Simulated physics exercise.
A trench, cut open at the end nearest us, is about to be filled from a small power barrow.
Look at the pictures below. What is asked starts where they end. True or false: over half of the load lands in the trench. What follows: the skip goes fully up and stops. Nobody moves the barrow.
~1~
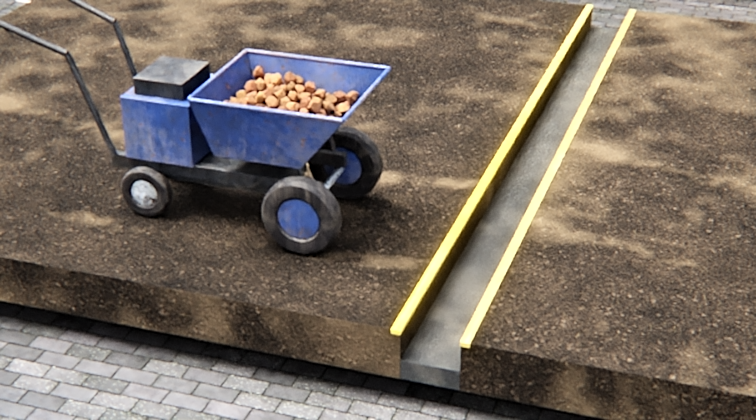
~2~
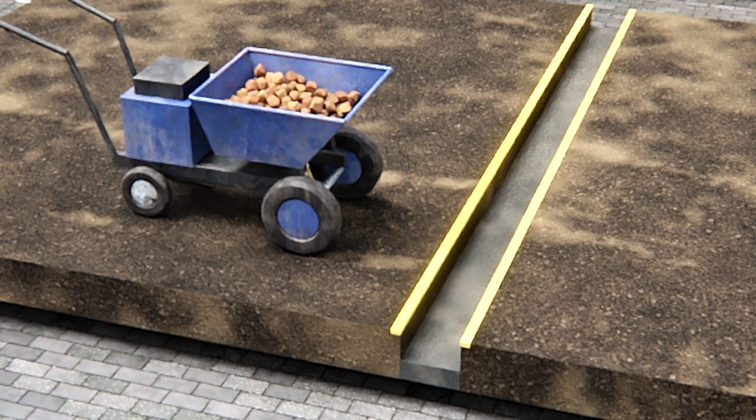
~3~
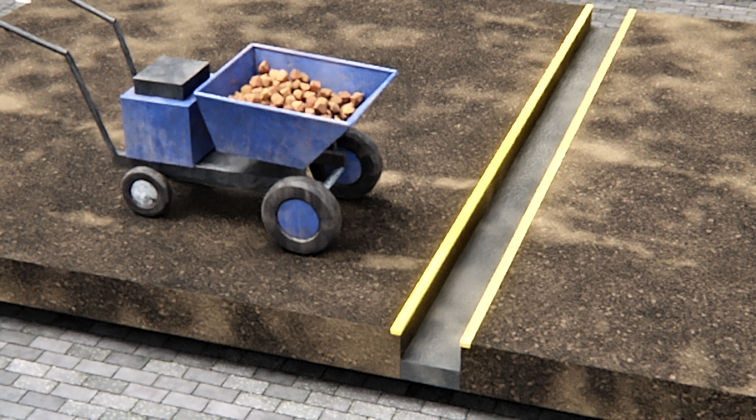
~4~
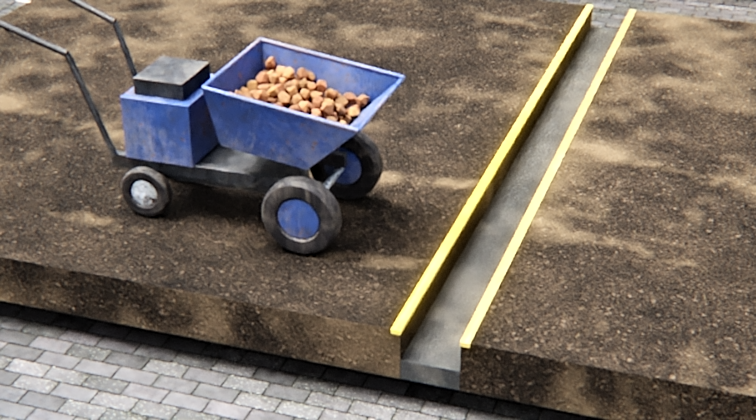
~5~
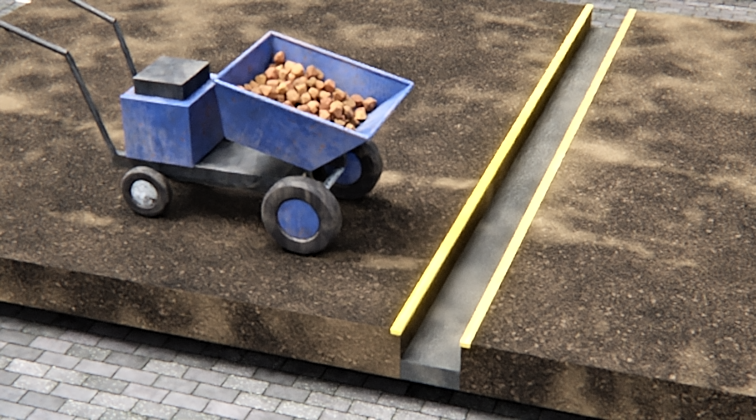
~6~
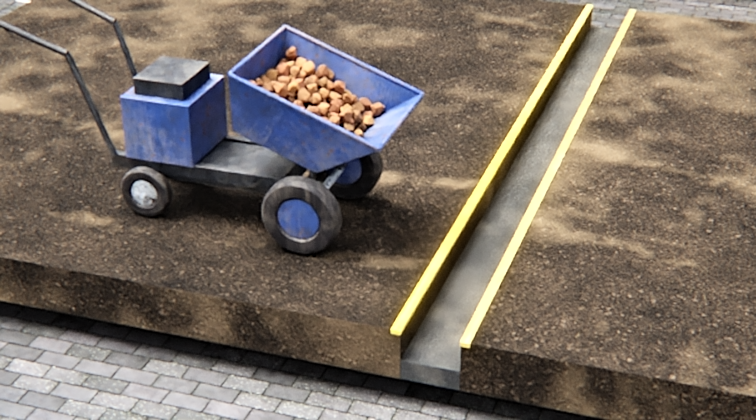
True.
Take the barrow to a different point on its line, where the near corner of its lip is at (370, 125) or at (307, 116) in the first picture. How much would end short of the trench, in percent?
In turn, around 0 per cent and 20 per cent.
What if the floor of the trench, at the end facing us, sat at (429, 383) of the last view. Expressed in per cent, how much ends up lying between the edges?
80 %, roughly.
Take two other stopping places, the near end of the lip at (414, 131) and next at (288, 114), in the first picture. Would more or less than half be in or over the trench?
Well, parked at the first spot it'd be short of the halfway mark, and at the second it'd be short of the halfway mark.
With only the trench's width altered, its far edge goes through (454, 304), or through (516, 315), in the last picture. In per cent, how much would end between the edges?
I'd say some 50 in a hundred, followed by 80 in a hundred.
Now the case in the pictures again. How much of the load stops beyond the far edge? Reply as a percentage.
It comes to 5 per cent or so.
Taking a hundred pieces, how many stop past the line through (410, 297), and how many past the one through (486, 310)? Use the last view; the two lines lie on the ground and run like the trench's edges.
Around 80 per cent for the first, and 0 per cent for the second.
Soon after the last picture, skip tipped steeply; all in the skip.
A little later, skip tipped right over; about two thirds in the skip; a small part short of the trench; about a quarter in or heaped over the trench.
Later still, skip tipped right over; about a quarter in the skip; a stray few short of the trench; about two thirds in or heaped over the trench; a stray few beyond it.
By the end, skip tipped right over; about a quarter in the skip; a stray few short of the trench; most in or heaped over the trench; a stray few beyond it.
